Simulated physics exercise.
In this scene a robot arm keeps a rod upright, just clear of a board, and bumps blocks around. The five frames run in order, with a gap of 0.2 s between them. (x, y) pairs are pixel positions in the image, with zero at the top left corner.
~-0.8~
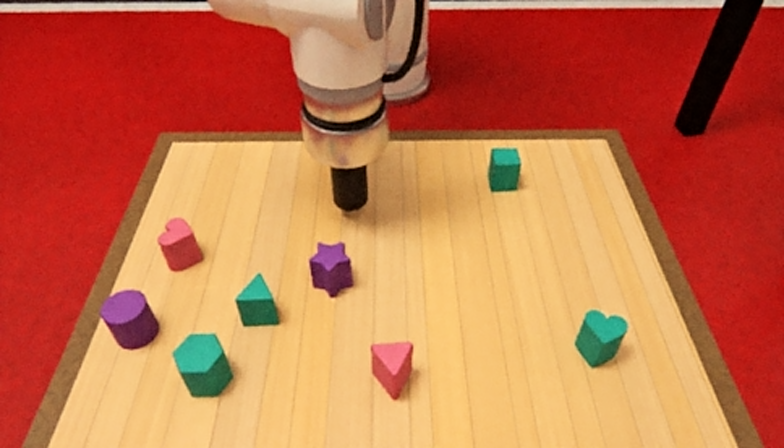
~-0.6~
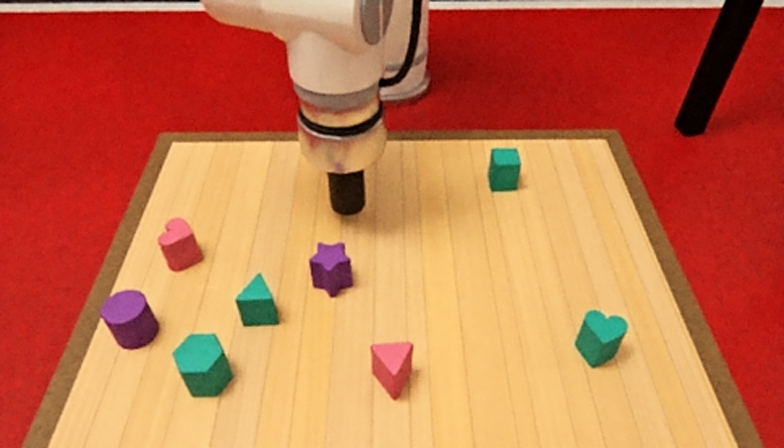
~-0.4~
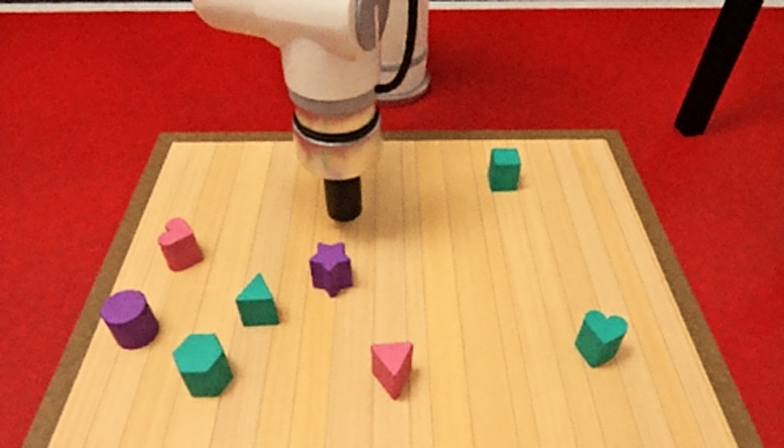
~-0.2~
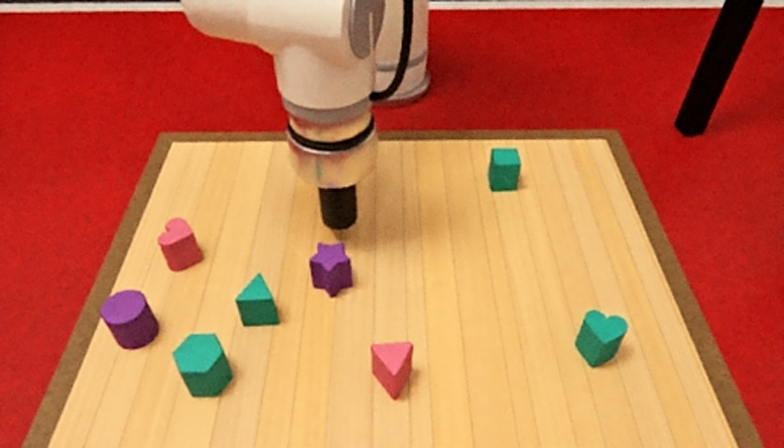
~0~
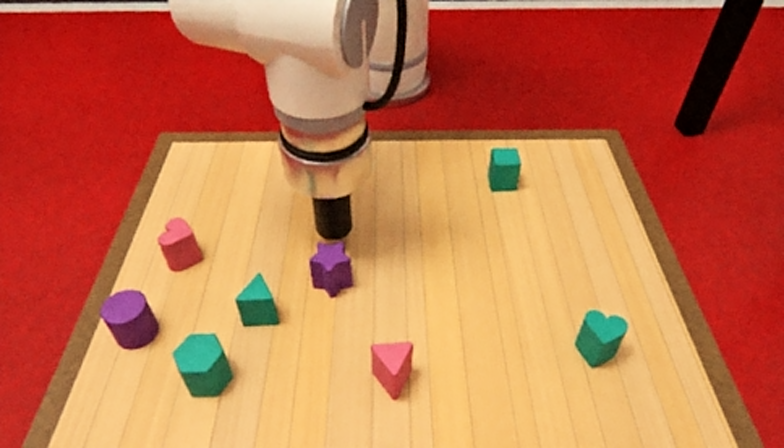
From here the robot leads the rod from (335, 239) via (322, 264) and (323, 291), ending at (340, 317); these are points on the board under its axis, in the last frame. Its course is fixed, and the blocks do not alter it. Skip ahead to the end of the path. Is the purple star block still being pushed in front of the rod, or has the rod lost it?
It stays ahead.
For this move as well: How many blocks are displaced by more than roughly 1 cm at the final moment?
One block moves more than 1 cm.
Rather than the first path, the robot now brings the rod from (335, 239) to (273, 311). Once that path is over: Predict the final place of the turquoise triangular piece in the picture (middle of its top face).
Its top middle will sit at (241, 305).
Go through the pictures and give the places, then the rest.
In the first picture, rod's lower end at (351, 200); turquoise triangular piece at (255, 289); purple star block at (330, 254).
In the second picture, rod at (348, 205); blocks still.
In the third picture, rod at (345, 211); blocks still.
In the fourth picture, rod at (340, 219); blocks still.
In the fifth picture, rod at (334, 228); turquoise triangular piece at (255, 289); purple star block at (330, 254).
The first path, step by step. One third of the way, rod at (321, 254); purple star block at (330, 261), turned 25° anticlockwise.
Two thirds of the way, rod at (322, 281); purple star block at (336, 288), turned 30° anticlockwise.
At the end, rod at (339, 307); turquoise triangular piece still; purple star block at (355, 317), turned 30° anticlockwise.
